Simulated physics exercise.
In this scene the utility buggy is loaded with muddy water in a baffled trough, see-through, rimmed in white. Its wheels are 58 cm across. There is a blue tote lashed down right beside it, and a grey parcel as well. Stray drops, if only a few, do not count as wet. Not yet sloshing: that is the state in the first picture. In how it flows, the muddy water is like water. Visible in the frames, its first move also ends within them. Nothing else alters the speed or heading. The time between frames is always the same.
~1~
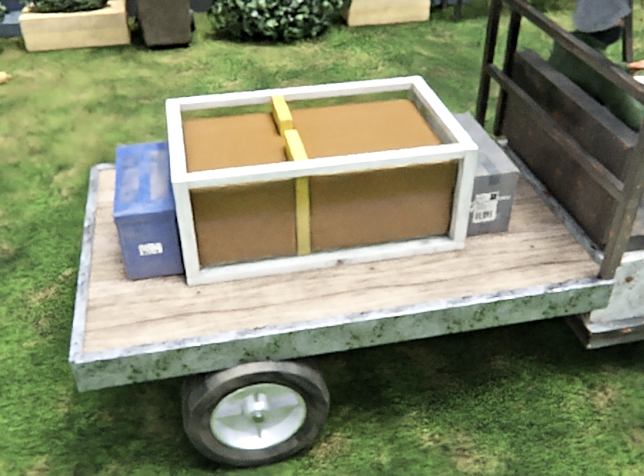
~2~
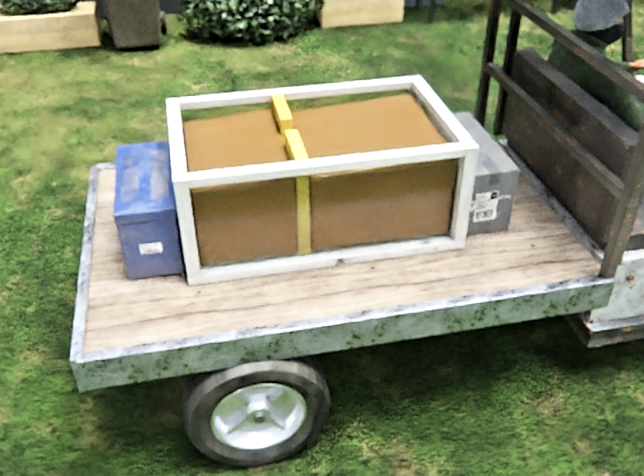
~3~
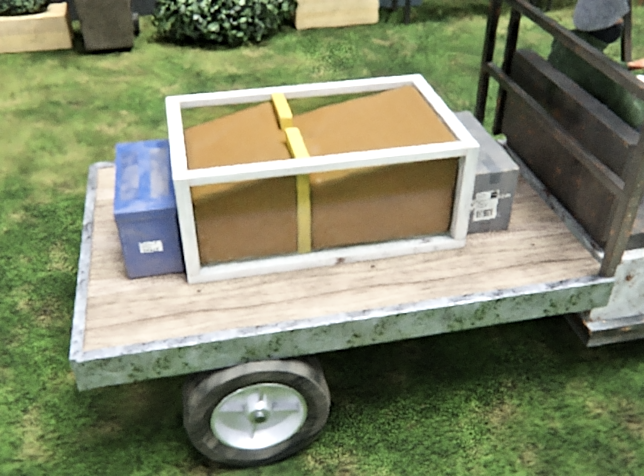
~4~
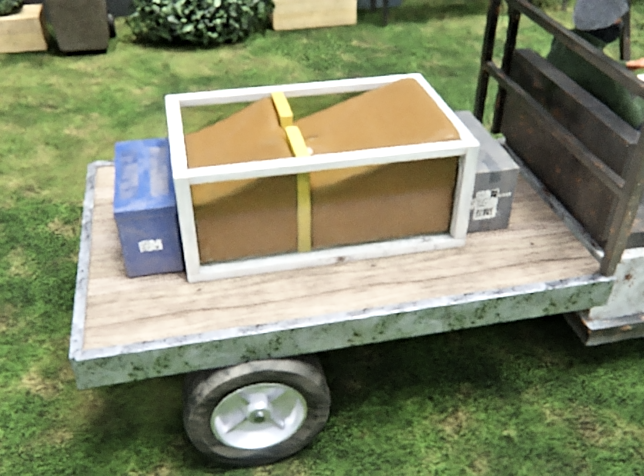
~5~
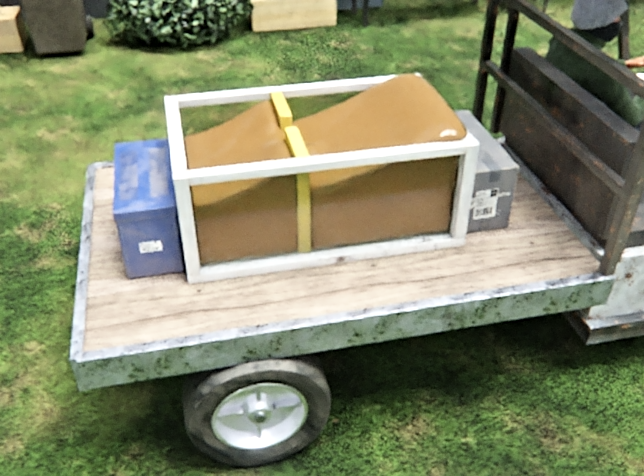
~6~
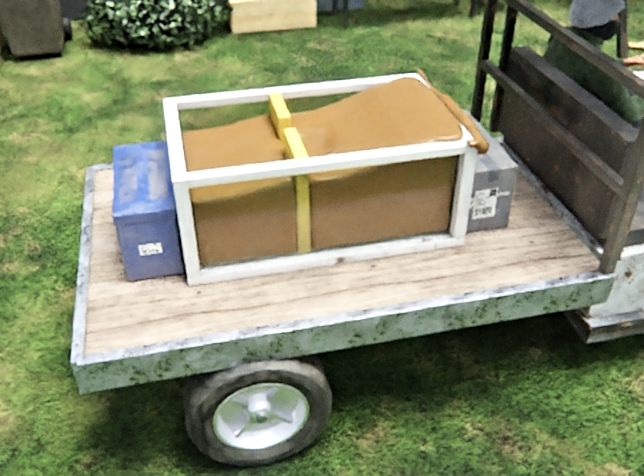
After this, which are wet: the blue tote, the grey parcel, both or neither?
The blue tote is spared; the grey parcel is hit.
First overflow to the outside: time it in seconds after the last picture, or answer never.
0.2 s.
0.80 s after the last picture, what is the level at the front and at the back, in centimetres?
The level sits near 42 cm in front and near 38 cm behind.
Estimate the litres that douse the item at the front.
About 2 litres.
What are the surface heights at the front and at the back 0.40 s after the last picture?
Front 32 cm, back 36 cm.
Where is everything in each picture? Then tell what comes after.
Level at the front (401, 104); level at the back (199, 124); still flat; board top at (302, 162) and (286, 120); the front is on the right, levels are read along the far wall; the blue tote stands at the back; the grey parcel stands at the front; a wheel hub at (260, 426), in the first picture.
Level at the front (401, 103); level at the back (199, 124); still flat, in the second picture.
Level at the front (402, 92); level at the back (200, 131); rising 6° towards the front, in the third picture.
Level at the front (402, 82); level at the back (201, 136); rising 10° towards the front, in the fourth picture.
Level at the front (402, 80); level at the back (200, 138); rising 11° towards the front, in the fifth picture.
Level at the front (400, 86); level at the back (198, 136); rising 8° towards the front; a wheel hub at (263, 426), in the sixth picture.
Then, 0.40 s later than the final frame, front 32 cm, middle 45 cm, back 36 cm above the floor; the loss stands at 1 per cent, over the front.
Then, 0.80 s later than the final frame, front 41 cm, middle 32 cm, back 39 cm above the floor; the loss stands at 1 per cent, over the front.
Then, 1.30 s later than the final frame, front 29 cm, middle 41 cm, back 34 cm above the floor; the loss stands at 1 per cent, over the front.
Then, 2.99 s later than the final frame, the loss stands at 1 per cent, over the front; the blue tote has caught nothing and the grey parcel 2 litres.
